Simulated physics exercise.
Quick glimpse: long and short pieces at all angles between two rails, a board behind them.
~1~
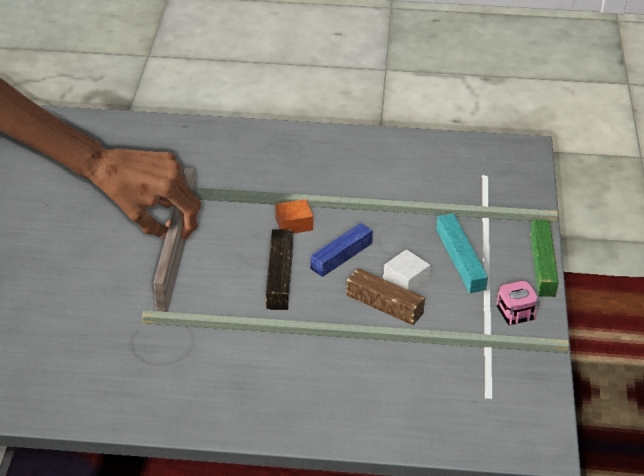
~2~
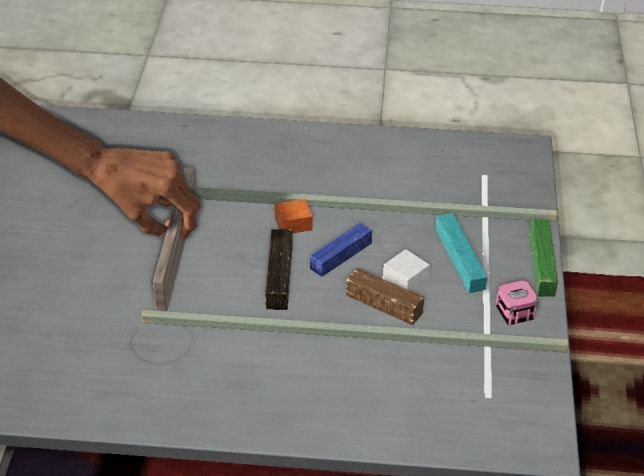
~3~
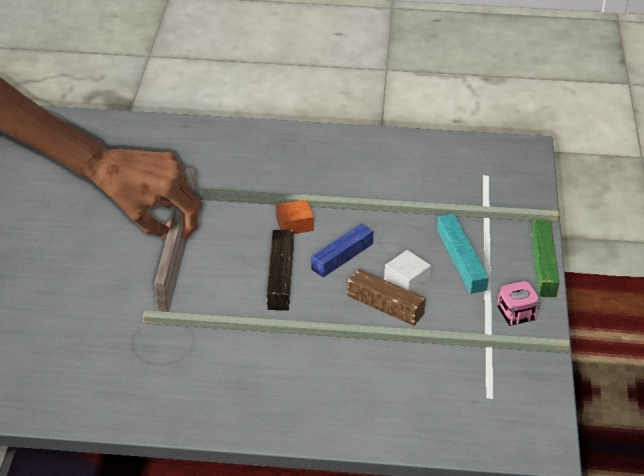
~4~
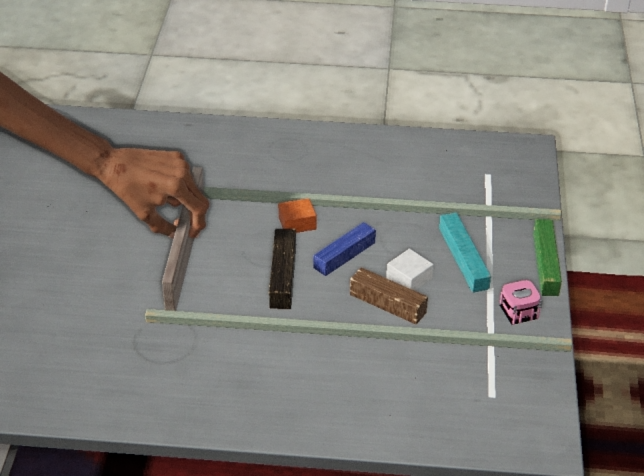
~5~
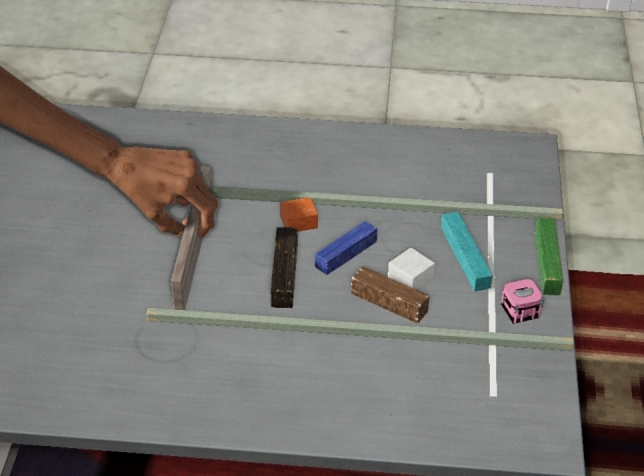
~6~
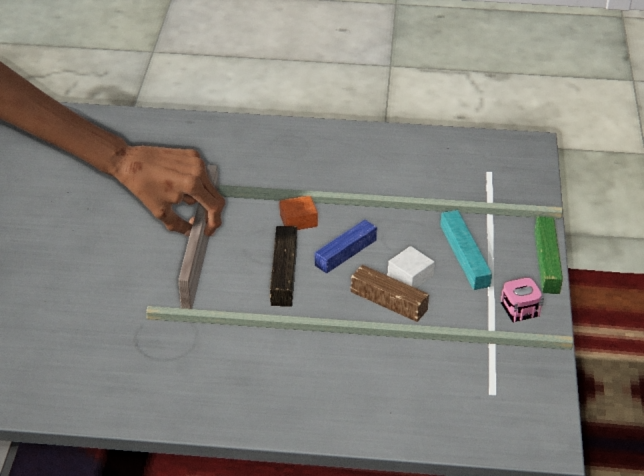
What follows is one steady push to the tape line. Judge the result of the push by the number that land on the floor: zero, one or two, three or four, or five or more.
The number that land on the floor is one or two.
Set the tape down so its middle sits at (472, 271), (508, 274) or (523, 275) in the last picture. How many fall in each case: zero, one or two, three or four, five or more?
In turn: None at all; three to four; five or over.
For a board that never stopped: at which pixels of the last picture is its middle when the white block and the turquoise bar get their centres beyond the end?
(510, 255) and then (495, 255), give or take.
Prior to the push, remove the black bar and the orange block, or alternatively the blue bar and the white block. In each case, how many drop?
Result: 0, then 0.
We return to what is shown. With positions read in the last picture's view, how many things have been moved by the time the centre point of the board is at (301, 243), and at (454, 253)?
That makes 3 at the first spot and 8 at the second.
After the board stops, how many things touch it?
At rest, 2 are in contact.
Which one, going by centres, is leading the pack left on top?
The turquoise bar is foremost.
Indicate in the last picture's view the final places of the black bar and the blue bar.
Black bar: (503, 281); blue bar: (529, 258).
Soon after, none off yet; green bar at rest near (548, 255); pink case at rest near (522, 300); turquoise bar at rest near (466, 249).
Then, none off yet; green bar moving near (554, 254); pink case moved a little near (533, 297); turquoise bar moved a little near (521, 247).
At rest, the number that fall off is one or two; fallen, pink case and green bar.
